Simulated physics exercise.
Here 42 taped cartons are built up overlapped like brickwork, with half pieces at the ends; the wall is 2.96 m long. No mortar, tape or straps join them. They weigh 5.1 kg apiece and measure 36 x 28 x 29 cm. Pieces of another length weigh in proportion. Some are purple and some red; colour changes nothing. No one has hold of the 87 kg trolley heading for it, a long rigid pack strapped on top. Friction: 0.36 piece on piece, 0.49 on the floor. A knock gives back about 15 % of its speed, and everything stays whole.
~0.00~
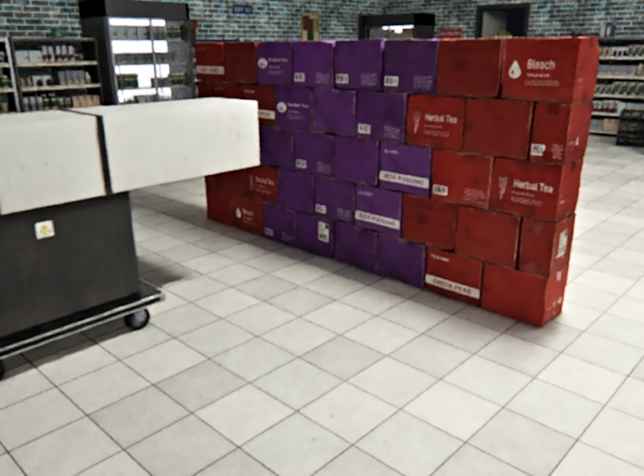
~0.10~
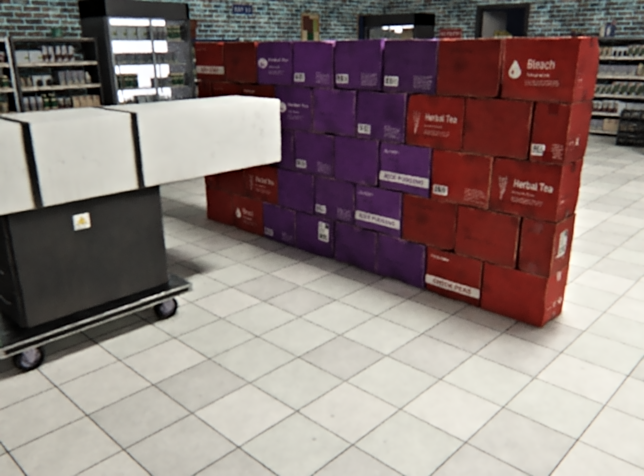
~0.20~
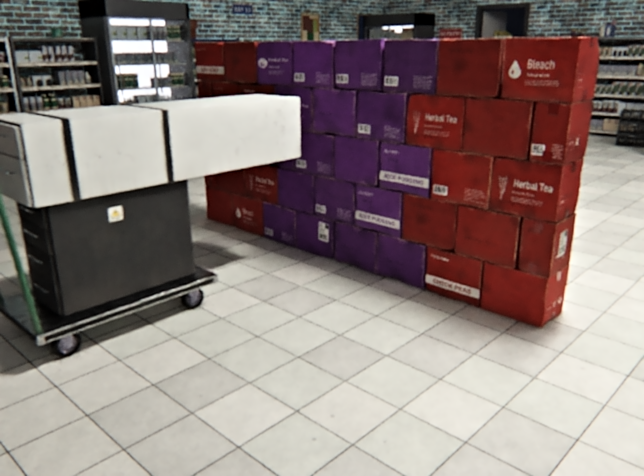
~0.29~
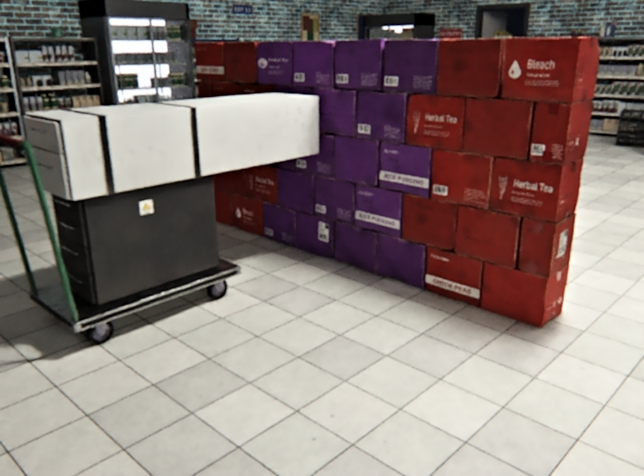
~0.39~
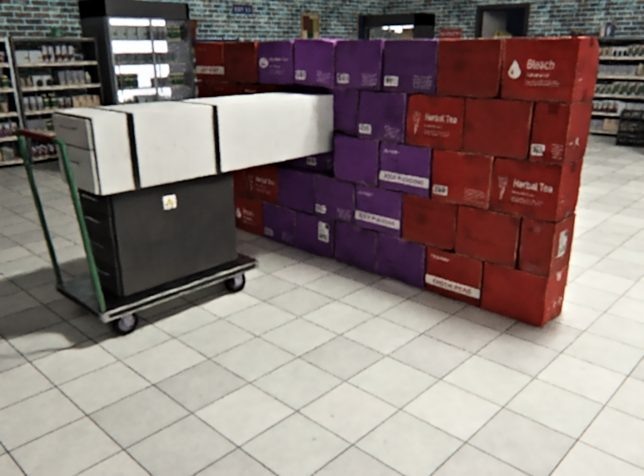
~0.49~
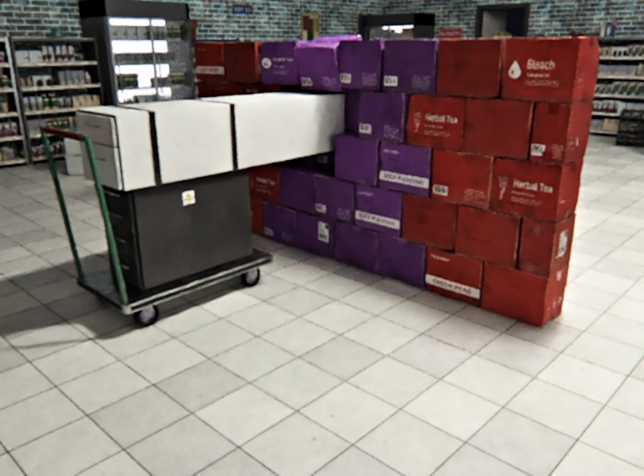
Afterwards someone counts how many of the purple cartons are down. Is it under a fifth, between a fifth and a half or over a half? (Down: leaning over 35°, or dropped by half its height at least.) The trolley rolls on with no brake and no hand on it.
The part is from a fifth to a half.
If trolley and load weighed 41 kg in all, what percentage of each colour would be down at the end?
Then red 10, purple 40 per cent.
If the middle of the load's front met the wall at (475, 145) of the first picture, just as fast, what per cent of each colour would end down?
Then red 30, purple 10 per cent.
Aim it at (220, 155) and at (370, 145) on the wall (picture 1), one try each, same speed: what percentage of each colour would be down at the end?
Red 40 then 10, purple 10 then 40 per cent.
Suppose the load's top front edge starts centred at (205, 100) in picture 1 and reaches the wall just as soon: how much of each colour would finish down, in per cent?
Then red 0, purple 30 per cent.
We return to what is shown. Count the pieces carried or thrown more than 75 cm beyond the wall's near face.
About 4.
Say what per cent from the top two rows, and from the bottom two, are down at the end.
Top 40, bottom 0 per cent.
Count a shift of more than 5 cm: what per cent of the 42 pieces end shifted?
It is 30 per cent.
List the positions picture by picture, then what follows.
In the first frame (each place is the centre of the face we see best), load (250, 122) 55 cm short of the wall; top purple carton (312, 64); top red carton (239, 62); all as stacked.
Load (273, 119) 37 cm short of the wall; top purple carton (312, 64), in the second frame.
Load (293, 117) 20 cm short of the wall; top purple carton (312, 64), in the third frame.
Load (312, 114) 35 mm short of the wall; top purple carton (312, 64), in the fourth frame.
Load (327, 113) 10 cm into the wall's line; top purple carton (313, 63); 4 have shifted, in the fifth frame.
Load (339, 111) 22 cm into the wall's line; top purple carton (317, 69) tilted 14°; top red carton (240, 62); 8 have shifted, in the sixth frame.
By 0.78 s, load 51 cm past the wall's line, still rolling; 2 of the 18 purple cartons down (2 of 42 in all colours); top purple carton tilted 32°; top red carton moved 28 mm.
By 1.24 s, load 85 cm past the wall's line, still rolling; 4 of the 18 purple cartons down (4 of 42 in all colours); top purple carton tilted 3°; top red carton tilted 9°.
By 2.02 s, load 87 cm past the wall's line, still rolling; 7 of the 18 purple cartons down (9 of 42 in all colours); top purple carton upside down; top red carton on its side.
When it is over (3.5 s), load 86 cm past the wall's line, stopped; 7 of the 18 purple cartons down (9 of 42 in all colours); top purple carton on its side; top red carton on its side. That is 39 per cent. In pixels of the last frame, middles, top purple carton near (434, 191), top red carton near (292, 200).
